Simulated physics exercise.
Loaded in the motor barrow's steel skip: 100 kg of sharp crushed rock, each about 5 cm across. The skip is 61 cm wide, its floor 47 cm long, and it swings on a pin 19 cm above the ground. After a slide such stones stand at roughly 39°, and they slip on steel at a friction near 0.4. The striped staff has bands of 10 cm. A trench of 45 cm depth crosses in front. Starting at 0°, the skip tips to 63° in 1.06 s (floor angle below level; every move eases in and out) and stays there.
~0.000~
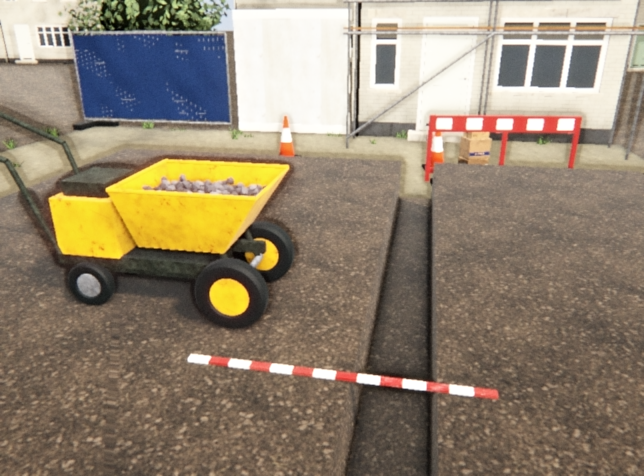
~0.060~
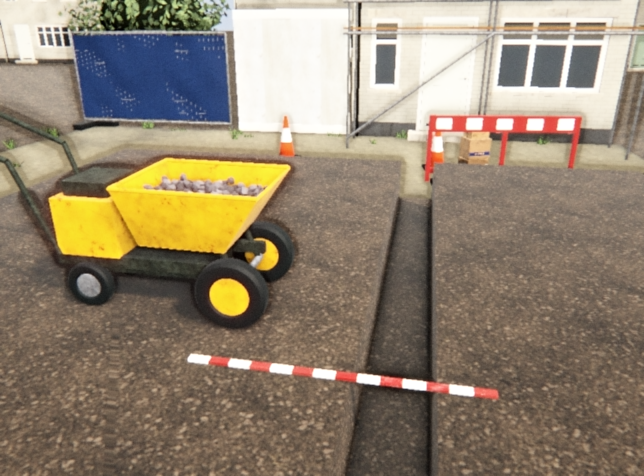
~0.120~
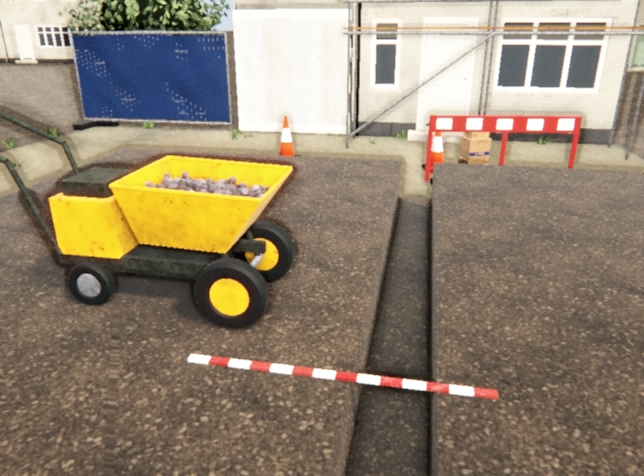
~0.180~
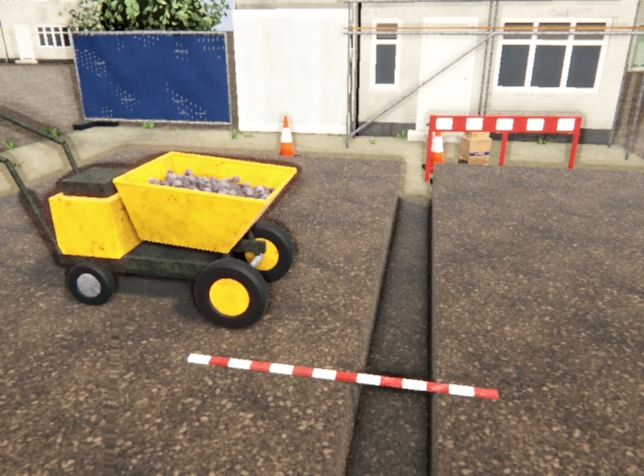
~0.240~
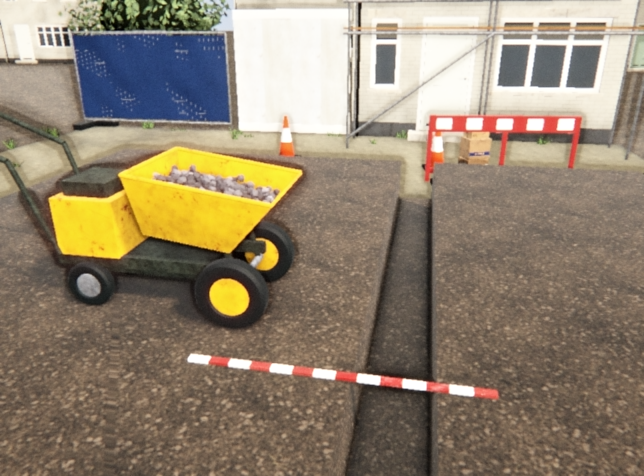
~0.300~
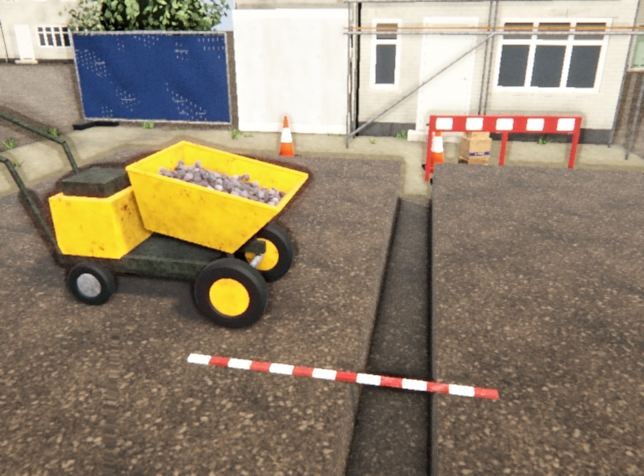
On a stretch of dark, rough ground before a pale house and a blue fence panel, a yellow motor barrow loaded with grey stones stands left of a trench, its skip level. The skip slowly tilts forward to the right, its rear edge rising modestly, while the wheels stay still.
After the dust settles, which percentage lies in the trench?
Roughly 23 per cent ends in the trench.
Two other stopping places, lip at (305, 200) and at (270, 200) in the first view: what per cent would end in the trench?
First some 25, then 25 per cent.
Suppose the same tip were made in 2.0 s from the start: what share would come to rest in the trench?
It would be near 15 per cent.
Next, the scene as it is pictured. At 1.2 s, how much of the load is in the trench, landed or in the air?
About 0 per cent by then.
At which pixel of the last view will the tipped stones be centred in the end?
Around (398, 384).
After 0.8 s the floor is at 53°; 100 % in the skip; the foremost stones are at (320, 247).
After 1.2 s the floor is at 63°; 96 % in the skip, 2 % short of the trench, 2 % in the trench; the foremost stones are at (377, 314).
After 1.5 s the floor is at 63°; 81 % in the skip, 4 % short of the trench, 15 % in the trench; the foremost stones are at (426, 381).
After 3.5 s the floor is at 63°; 73 % in the skip, 4 % short of the trench, 23 % in the trench; the foremost stones are at (427, 373).
